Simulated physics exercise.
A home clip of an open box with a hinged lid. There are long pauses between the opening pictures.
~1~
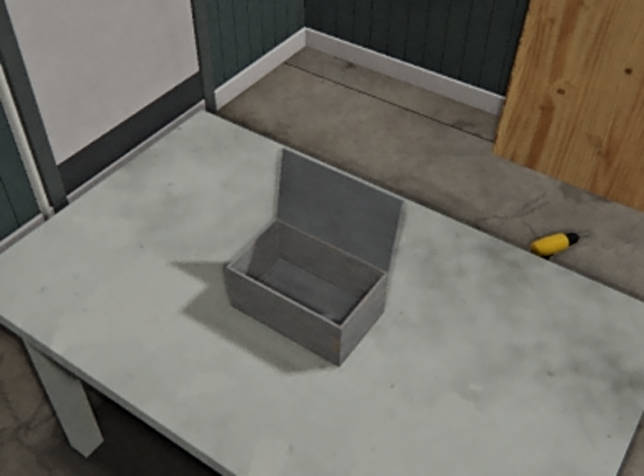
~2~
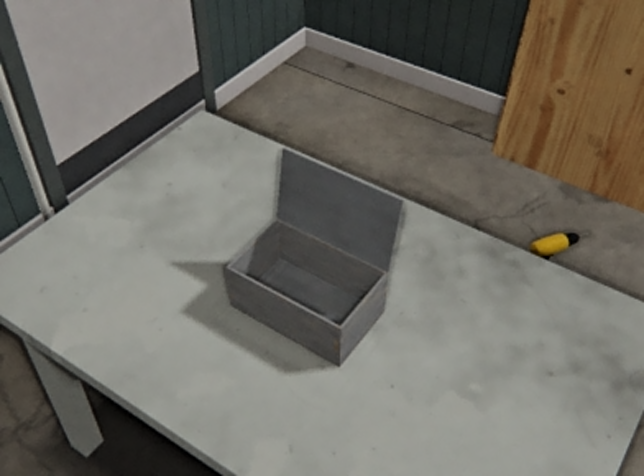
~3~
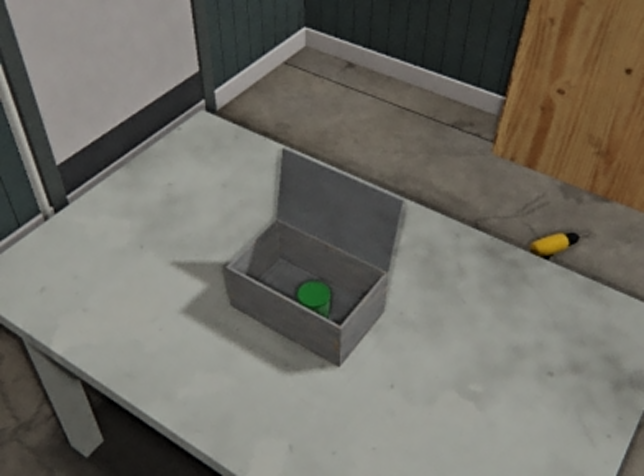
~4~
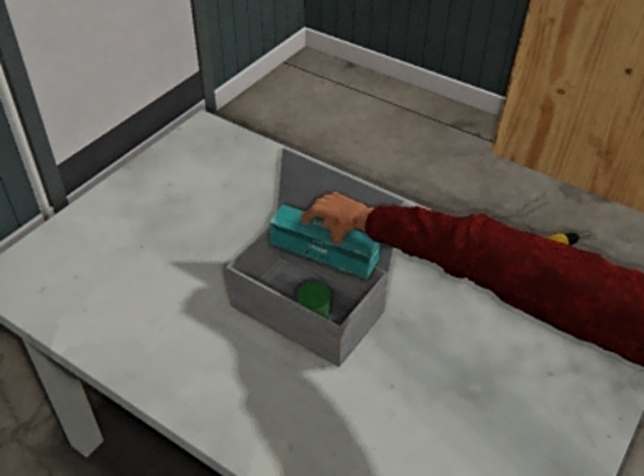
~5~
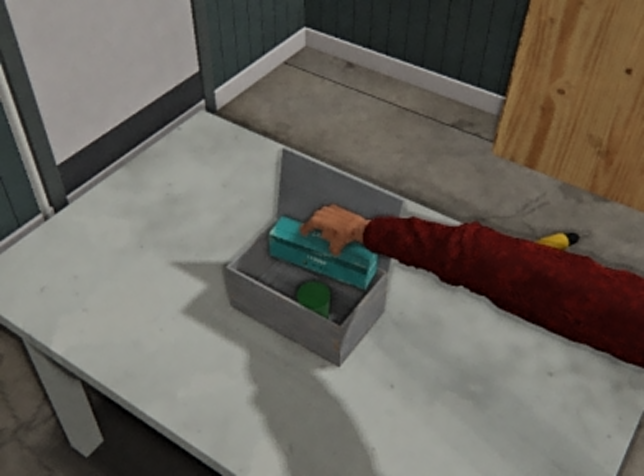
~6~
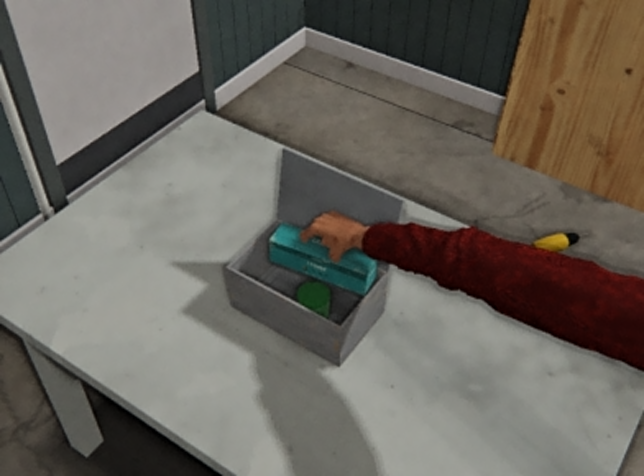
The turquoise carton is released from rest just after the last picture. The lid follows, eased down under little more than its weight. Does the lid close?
The lid shuts flat.
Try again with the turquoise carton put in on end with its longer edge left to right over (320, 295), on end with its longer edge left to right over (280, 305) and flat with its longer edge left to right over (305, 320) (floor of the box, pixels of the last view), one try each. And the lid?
First, it is held up; second, it is held up; third, it is held up.
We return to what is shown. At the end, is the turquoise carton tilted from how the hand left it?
It keeps its pose.
Then, 0.90 s after the last picture, lid starting down; turquoise carton slid a little near (322, 291).
Then, 1.60 s after the last picture, lid 59° above the rim; turquoise carton slid a little near (322, 291).
Then, 2.10 s after the last picture, lid 17° above the rim; turquoise carton slid a little near (322, 291).
At rest, lid shut; moved from the start, turquoise carton; green tin in place. Seen from the same camera at the end, turquoise carton near (322, 291).
